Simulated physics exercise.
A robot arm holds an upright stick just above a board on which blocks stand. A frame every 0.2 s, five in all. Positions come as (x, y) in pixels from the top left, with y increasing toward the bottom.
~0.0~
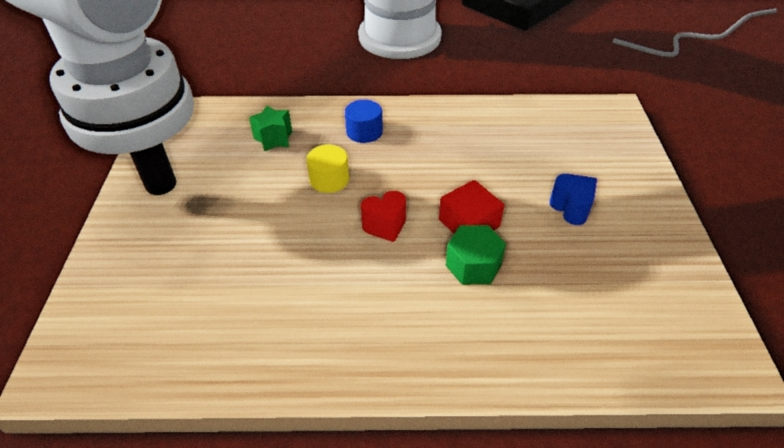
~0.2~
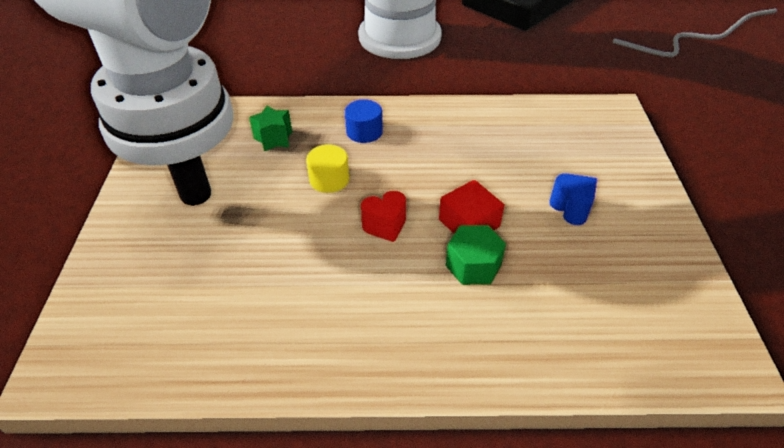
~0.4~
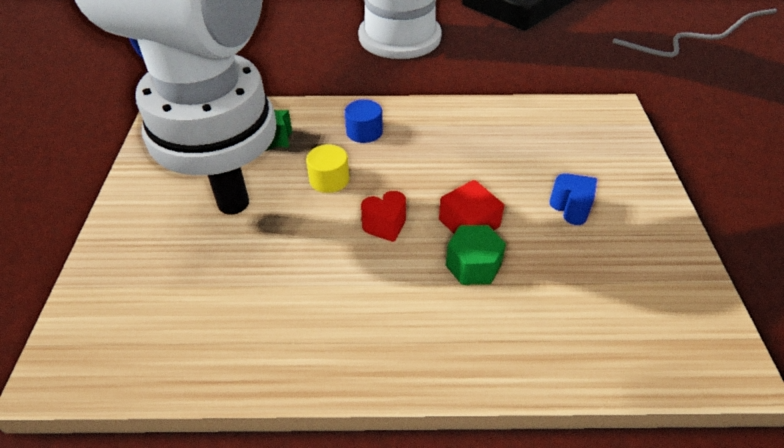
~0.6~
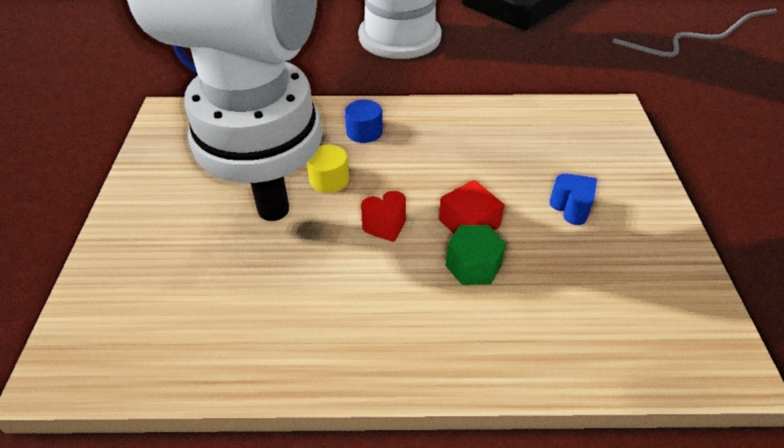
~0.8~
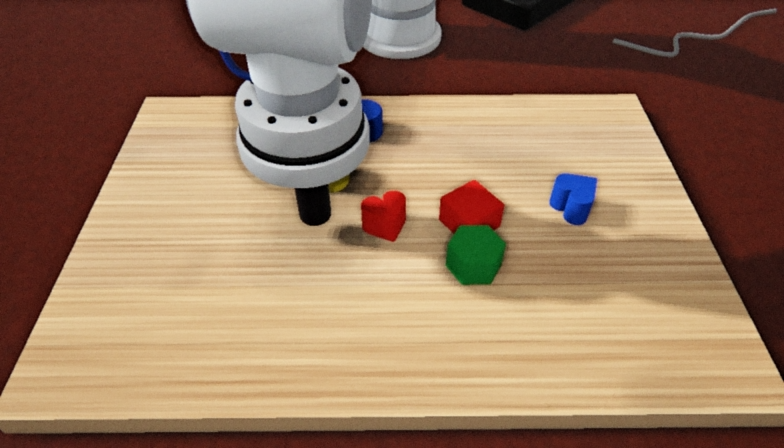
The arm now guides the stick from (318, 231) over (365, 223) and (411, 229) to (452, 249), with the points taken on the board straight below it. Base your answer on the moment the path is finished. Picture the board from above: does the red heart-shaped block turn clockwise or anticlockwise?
Bird's-eye view: Counterclockwise.
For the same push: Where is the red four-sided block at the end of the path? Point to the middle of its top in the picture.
It should be at (514, 193) by then.
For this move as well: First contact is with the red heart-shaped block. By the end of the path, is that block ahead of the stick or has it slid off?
I think the stick loses the red heart-shaped block somewhere along the way.
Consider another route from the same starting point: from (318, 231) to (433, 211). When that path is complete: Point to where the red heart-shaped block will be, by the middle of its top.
It ends at (474, 187).
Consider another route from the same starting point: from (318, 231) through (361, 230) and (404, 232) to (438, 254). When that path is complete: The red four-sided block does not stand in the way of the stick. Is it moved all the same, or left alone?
Once the path ends, it is somewhere new.
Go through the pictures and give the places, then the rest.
In the first frame, stick tip at (162, 186); block tops, yellow disc at (327, 157); red heart-shaped block at (385, 204); red four-sided block at (473, 200); green hexagonal block at (477, 243).
In the second frame, stick at (197, 196); blocks unchanged.
In the third frame, stick at (234, 205); blocks unchanged.
In the fourth frame, stick at (274, 212); blocks unchanged.
In the fifth frame, stick at (316, 216); yellow disc hidden; red heart-shaped block at (385, 204); red four-sided block at (473, 200); green hexagonal block at (477, 243).
On the path given first. One third of the way, stick at (365, 207); red heart-shaped block at (405, 203).
Two thirds of the way, stick at (413, 214); red heart-shaped block at (451, 199), turned 30° anticlockwise; red four-sided block at (491, 196), turned 30° clockwise.
At the end, stick at (454, 234); yellow disc in place; red heart-shaped block at (485, 211), turned 60° anticlockwise; red four-sided block at (514, 193); green hexagonal block at (488, 251).
